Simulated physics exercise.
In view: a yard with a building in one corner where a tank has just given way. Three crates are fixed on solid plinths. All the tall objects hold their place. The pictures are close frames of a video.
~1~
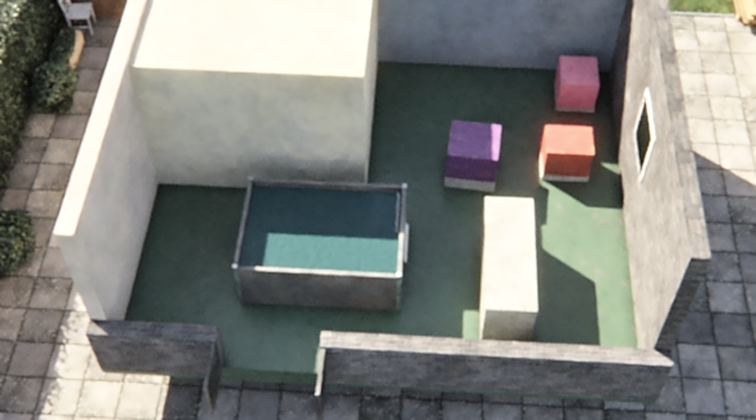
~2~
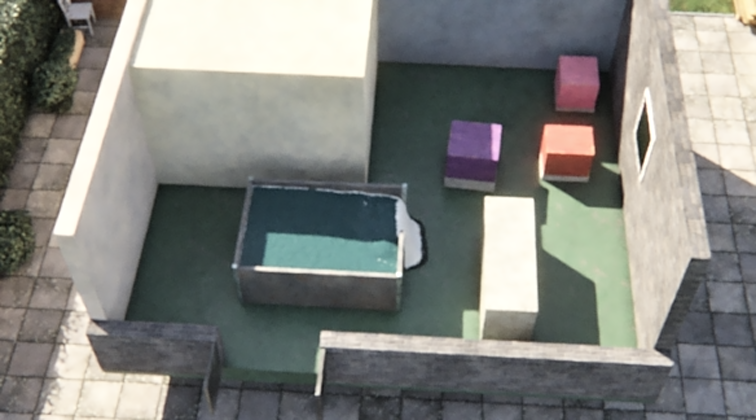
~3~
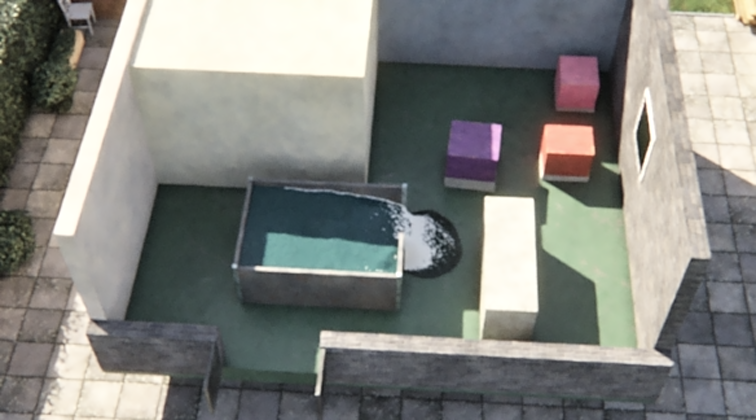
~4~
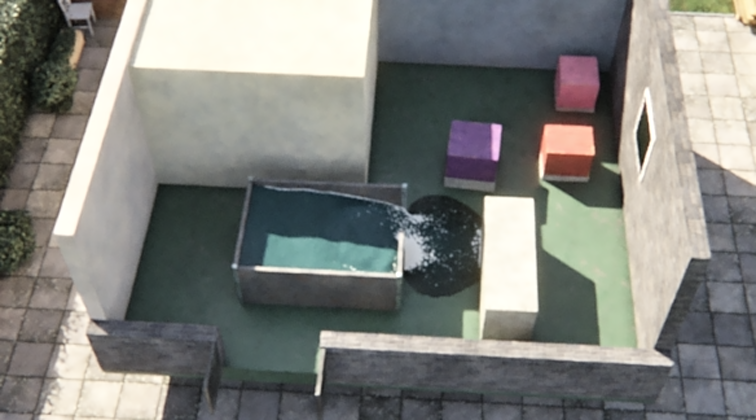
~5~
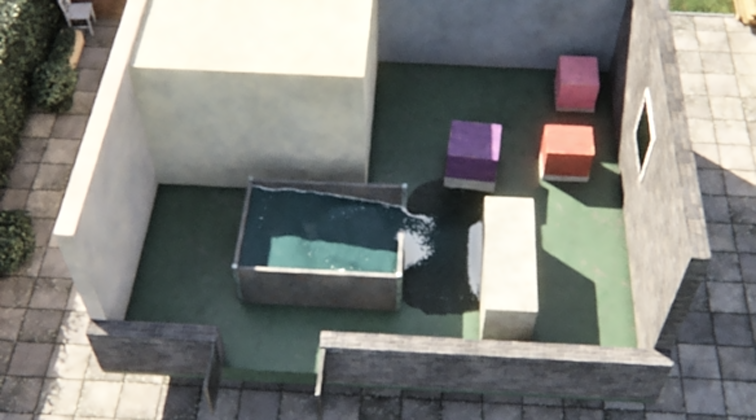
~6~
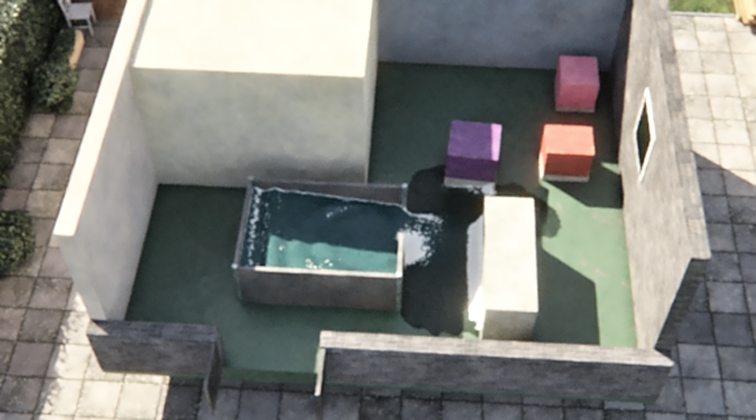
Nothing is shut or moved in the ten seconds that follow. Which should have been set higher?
In the end: The red crate is wetted; the purple crate is wetted; the pink crate is wetted.
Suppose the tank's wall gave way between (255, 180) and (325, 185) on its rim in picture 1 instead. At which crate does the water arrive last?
I say the pink one.
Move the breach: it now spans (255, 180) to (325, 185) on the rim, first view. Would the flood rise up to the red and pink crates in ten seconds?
One by one: The red one ends up wet, the pink one is topped.
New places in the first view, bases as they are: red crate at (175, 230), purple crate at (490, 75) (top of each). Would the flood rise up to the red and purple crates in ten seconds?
My reading: Red crate escapes it, purple crate keeps dry.
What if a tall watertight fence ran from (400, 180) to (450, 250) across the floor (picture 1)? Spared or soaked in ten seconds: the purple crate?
The purple crate is safe.
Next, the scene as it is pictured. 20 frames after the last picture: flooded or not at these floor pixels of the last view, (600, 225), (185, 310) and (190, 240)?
As listed: Wet, wet, not flooded.
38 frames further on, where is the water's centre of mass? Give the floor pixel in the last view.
Roughly at (431, 239).
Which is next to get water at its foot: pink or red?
That is the crate marked red.
A moment on, water covers 20 % of the floor; the red crate water round its plinth, the purple crate water round its plinth, the pink crate not reached.
Next, water covers 45 % of the floor; the red crate water round its plinth, the purple crate water round its plinth, the pink crate water round its plinth.
Then, water covers 70 % of the floor; the red crate water round its plinth, the purple crate water round its plinth, the pink crate water round its plinth.
Later, water covers 95 % of the floor; the red crate water round its plinth, the purple crate water round its plinth, the pink crate water round its plinth.
In the end, water covers 100 % of the floor; the red crate was topped, the purple crate was topped, the pink crate was topped.
